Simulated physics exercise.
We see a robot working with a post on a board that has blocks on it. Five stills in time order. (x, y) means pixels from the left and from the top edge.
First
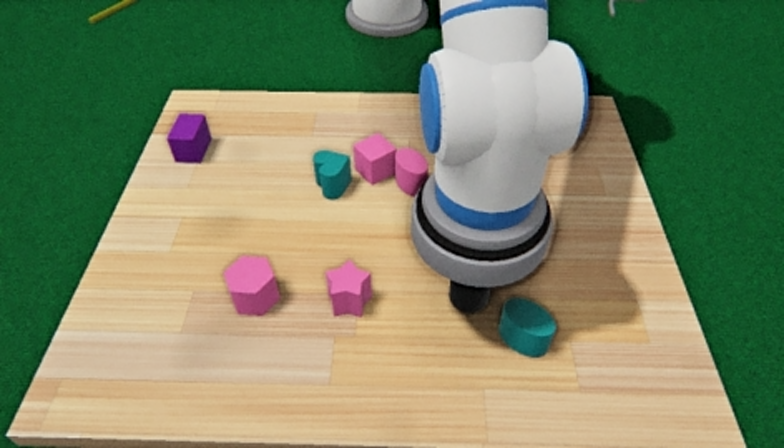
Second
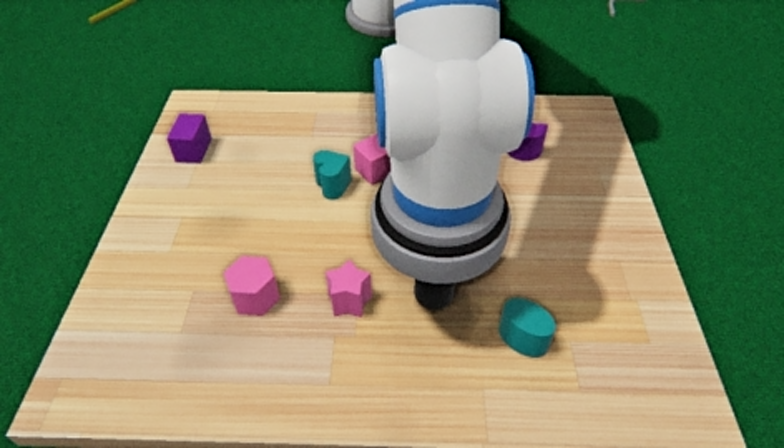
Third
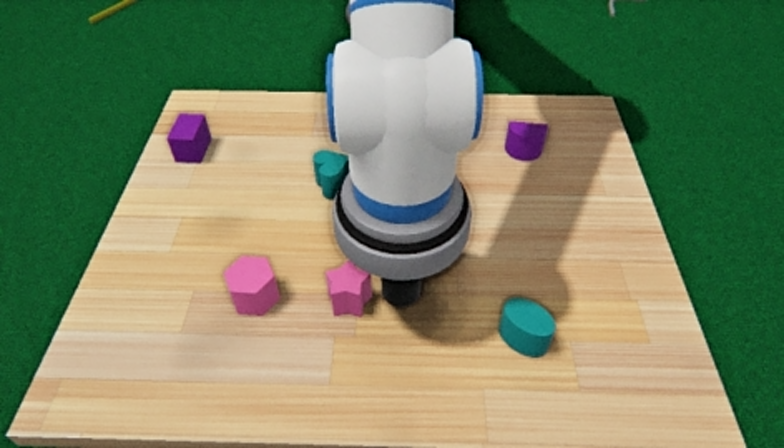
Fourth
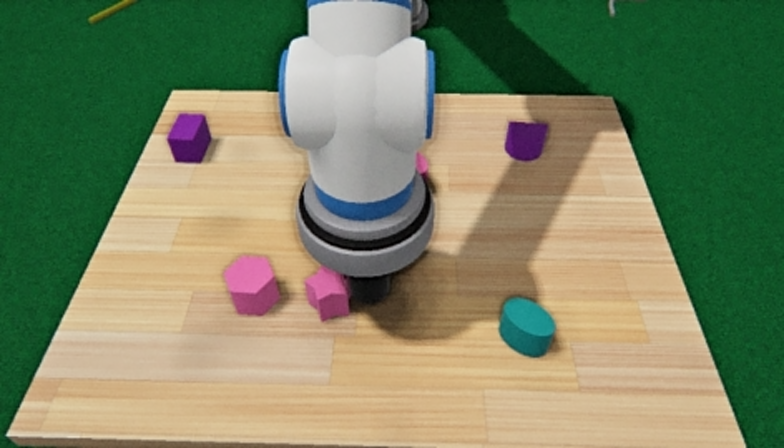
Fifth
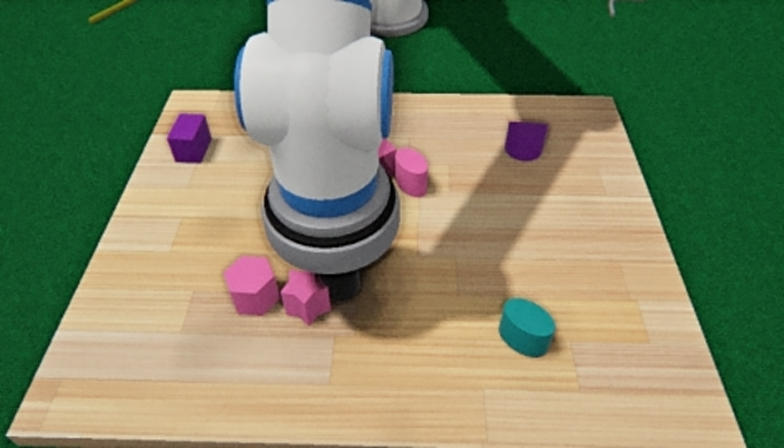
A light wooden board lies on a green surface, seen from above at an angle by a still camera. A white and blue robot arm with a black post stands over pink, teal and purple blocks, a pink hexagonal one and a pink star at the front left. The arm sweeps leftward, its post reaching the star and pushing it left, turning it, up close beside the hexagonal block.
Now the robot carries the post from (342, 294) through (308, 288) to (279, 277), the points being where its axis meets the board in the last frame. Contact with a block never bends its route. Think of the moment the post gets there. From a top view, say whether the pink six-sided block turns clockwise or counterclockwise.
It swings round clockwise.
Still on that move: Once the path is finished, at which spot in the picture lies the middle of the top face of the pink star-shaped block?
It comes to (269, 287).
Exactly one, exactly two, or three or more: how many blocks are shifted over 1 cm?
It shifts two blocks.
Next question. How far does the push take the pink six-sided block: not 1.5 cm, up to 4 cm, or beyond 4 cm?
It falls in the 1.5 to 4 cm band.
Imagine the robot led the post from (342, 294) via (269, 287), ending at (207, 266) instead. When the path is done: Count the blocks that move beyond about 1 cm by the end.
There will be two blocks displaced.
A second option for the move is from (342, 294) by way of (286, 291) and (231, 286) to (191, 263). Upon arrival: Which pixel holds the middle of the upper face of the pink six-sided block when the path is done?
By then it is at (168, 283).
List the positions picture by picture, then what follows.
In the first frame, post's lower end at (468, 298); pink six-sided block at (249, 274); pink star-shaped block at (347, 278).
In the second frame, post at (434, 295); blocks still.
In the third frame, post at (401, 293); blocks still.
In the fourth frame, post at (370, 290); pink star-shaped block at (328, 281).
In the fifth frame, post at (341, 287); pink six-sided block at (249, 274); pink star-shaped block at (304, 283).
What follows on the original path. Halfway along, post at (307, 282); pink six-sided block at (232, 275), turned 15° clockwise; pink star-shaped block at (275, 287), turned 20° anticlockwise.
At the end, post at (277, 270); pink six-sided block at (225, 277), turned 35° clockwise; pink star-shaped block at (269, 287), turned 50° anticlockwise.
